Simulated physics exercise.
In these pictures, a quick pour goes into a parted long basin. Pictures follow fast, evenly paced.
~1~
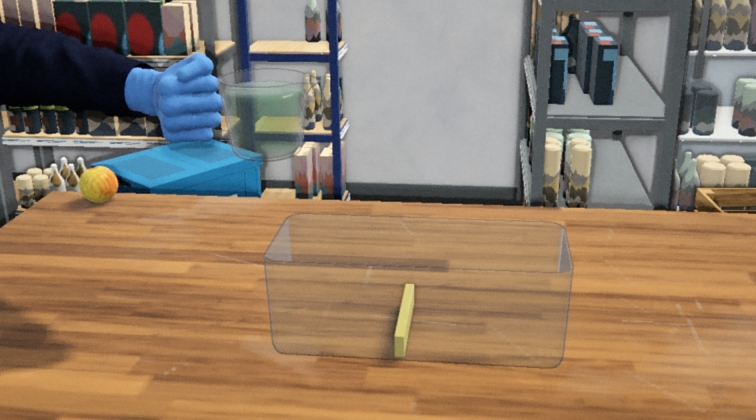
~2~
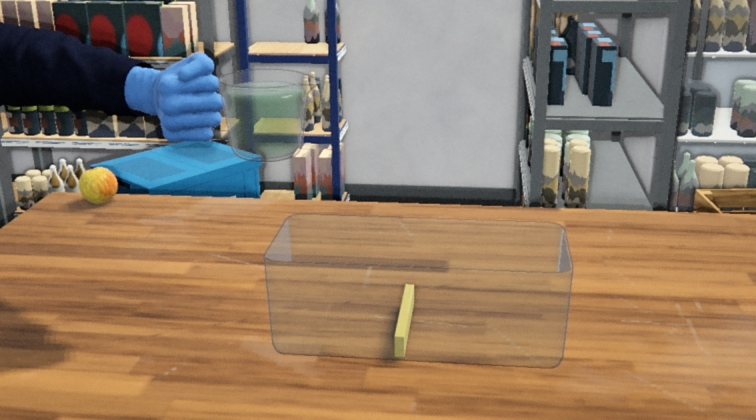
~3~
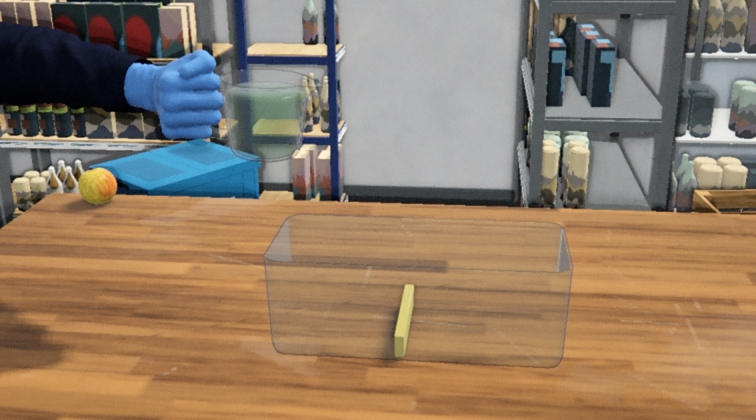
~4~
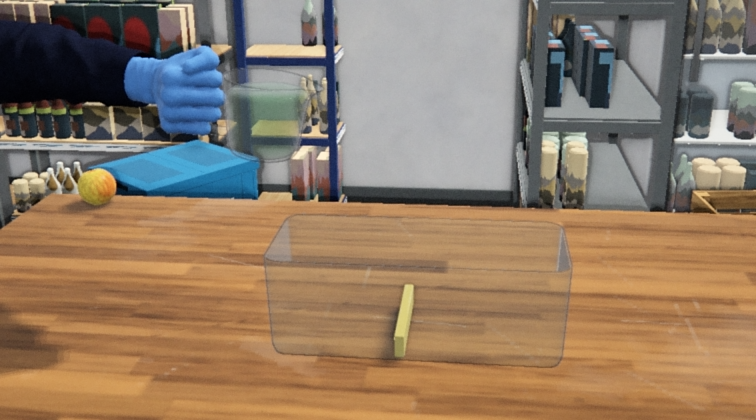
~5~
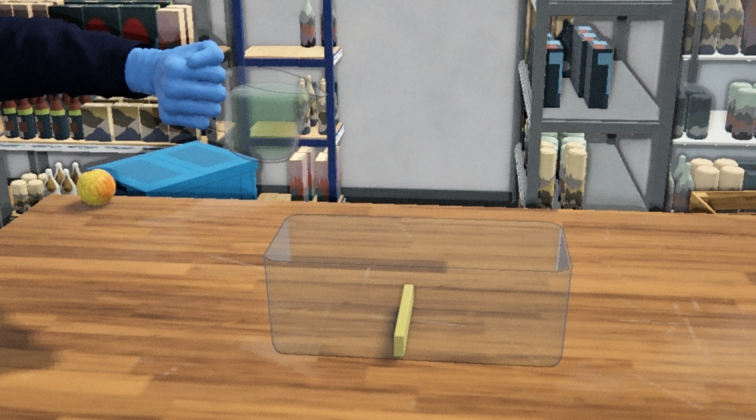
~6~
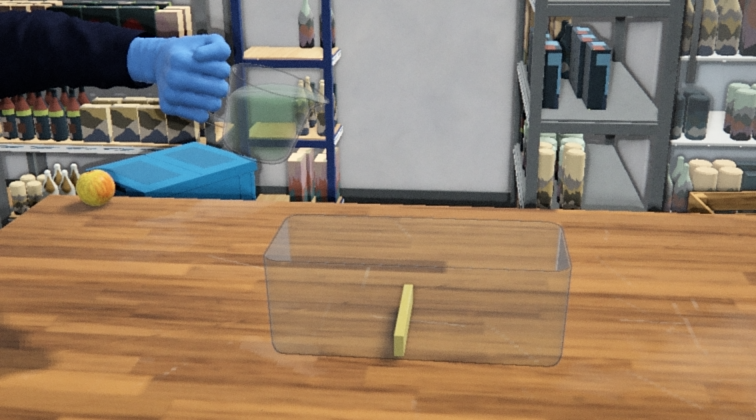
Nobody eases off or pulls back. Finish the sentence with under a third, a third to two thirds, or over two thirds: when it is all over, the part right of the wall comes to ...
When it is all over, the part right of the wall comes to under a third.
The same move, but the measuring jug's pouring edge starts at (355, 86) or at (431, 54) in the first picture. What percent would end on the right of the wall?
Roughly 55 % the first time and roughly 85 % the second.
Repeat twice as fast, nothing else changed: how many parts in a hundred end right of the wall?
I'd say roughly 15 in every hundred ends up there.
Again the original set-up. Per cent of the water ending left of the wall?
Around 85 %.
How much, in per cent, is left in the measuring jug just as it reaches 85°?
It works out to close to 50 percent.
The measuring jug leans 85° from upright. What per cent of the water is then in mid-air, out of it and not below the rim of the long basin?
Somewhere around 30 per cent of it.
A moment on, the measuring jug is tipped on its side and 50 per cent is still to pour, 19 is left of the wall and 0 right of it.
Next, the measuring jug is tipped right over and 3 per cent is still to pour, 84 is left of the wall and 3 right of it.
Then the measuring jug is tipped right over and 0 per cent is still to pour, 87 is left of the wall and 10 right of it.
Later the measuring jug is tipped right over and 0 per cent is still to pour, 86 is left of the wall and 11 right of it.
At rest 86 per cent lies left of the wall, 11 right of it and 3 outside.
